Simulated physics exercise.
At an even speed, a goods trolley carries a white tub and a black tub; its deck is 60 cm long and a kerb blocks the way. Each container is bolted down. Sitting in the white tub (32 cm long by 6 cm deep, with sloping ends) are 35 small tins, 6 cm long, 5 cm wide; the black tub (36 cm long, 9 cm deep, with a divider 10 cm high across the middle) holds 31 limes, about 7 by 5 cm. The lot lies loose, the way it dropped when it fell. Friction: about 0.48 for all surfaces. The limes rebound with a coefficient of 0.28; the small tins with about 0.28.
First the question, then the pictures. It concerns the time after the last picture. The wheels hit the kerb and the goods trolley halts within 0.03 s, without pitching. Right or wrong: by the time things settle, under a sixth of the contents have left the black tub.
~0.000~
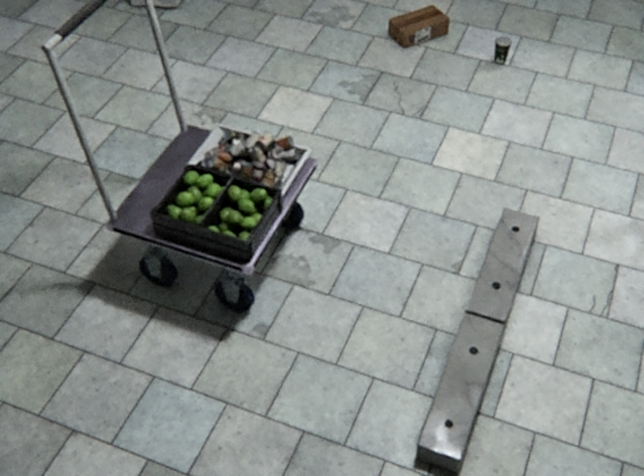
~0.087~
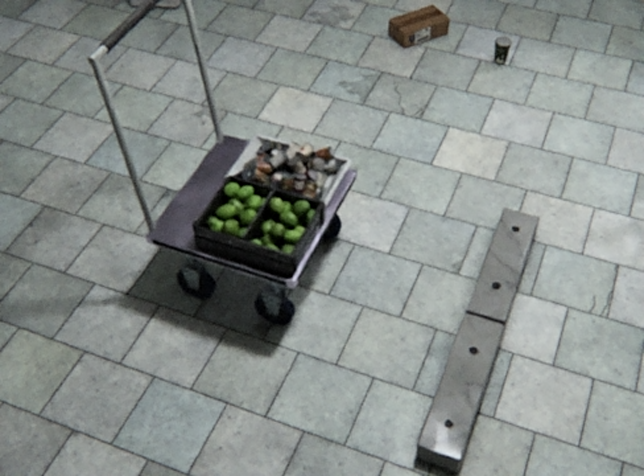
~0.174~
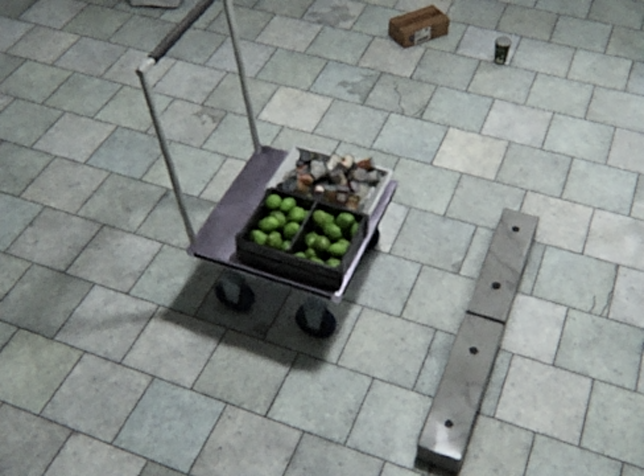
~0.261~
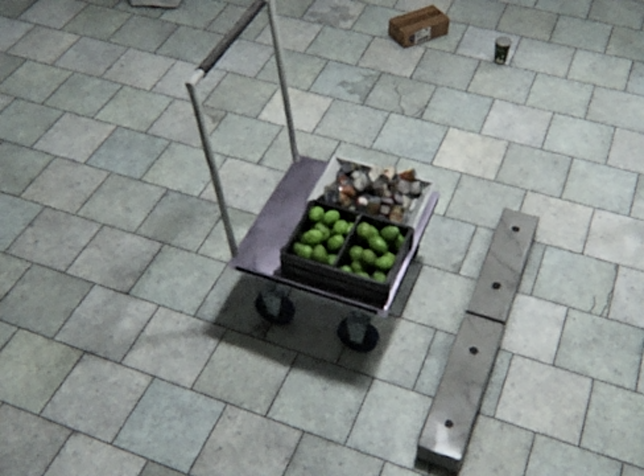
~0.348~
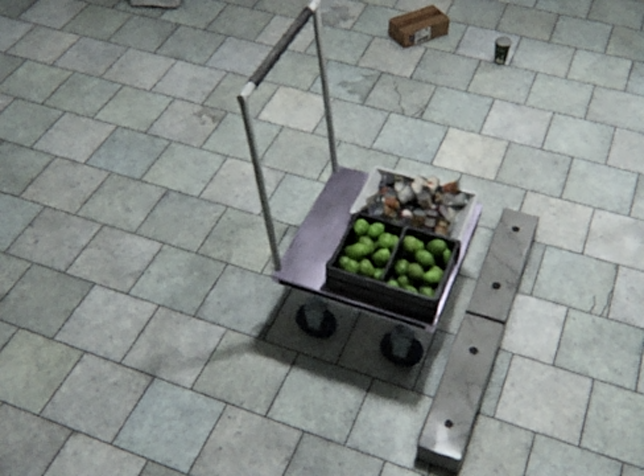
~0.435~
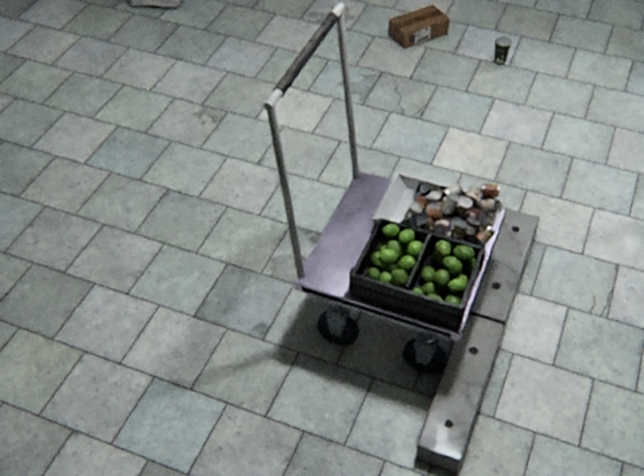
Right.
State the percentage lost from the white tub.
For the white tub, 30 percent.
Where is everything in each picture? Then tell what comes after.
In the first frame (places track the rim corner closest to us here, unless another is named), black tub (245, 241); white tub (by its farthest rim corner) (219, 125); 77 cm to go; all still inside.
The second frame shows black tub (290, 255); white tub (257, 135); 60 cm to go.
The third frame shows black tub (336, 269); white tub (296, 145); 43 cm to go.
The fourth frame shows black tub (383, 284); white tub (336, 156); 26 cm to go.
The fifth frame shows black tub (433, 299); white tub (377, 167); 9 cm to go.
The sixth frame shows black tub (459, 307); white tub (398, 173); stopped; all still inside.
After 0.48 s, the white tub is down by 2 of 35 and the black tub has all 31.
After 0.60 s, the white tub is down by 8 of 35 and the black tub has all 31.
After 0.83 s, the white tub is down by 11 of 35 and the black tub has all 31.
Final count (at 1.33 s), the white tub is down by 11 of 35 and the black tub has all 31. Asked share, 0 of 31, 0 per cent.
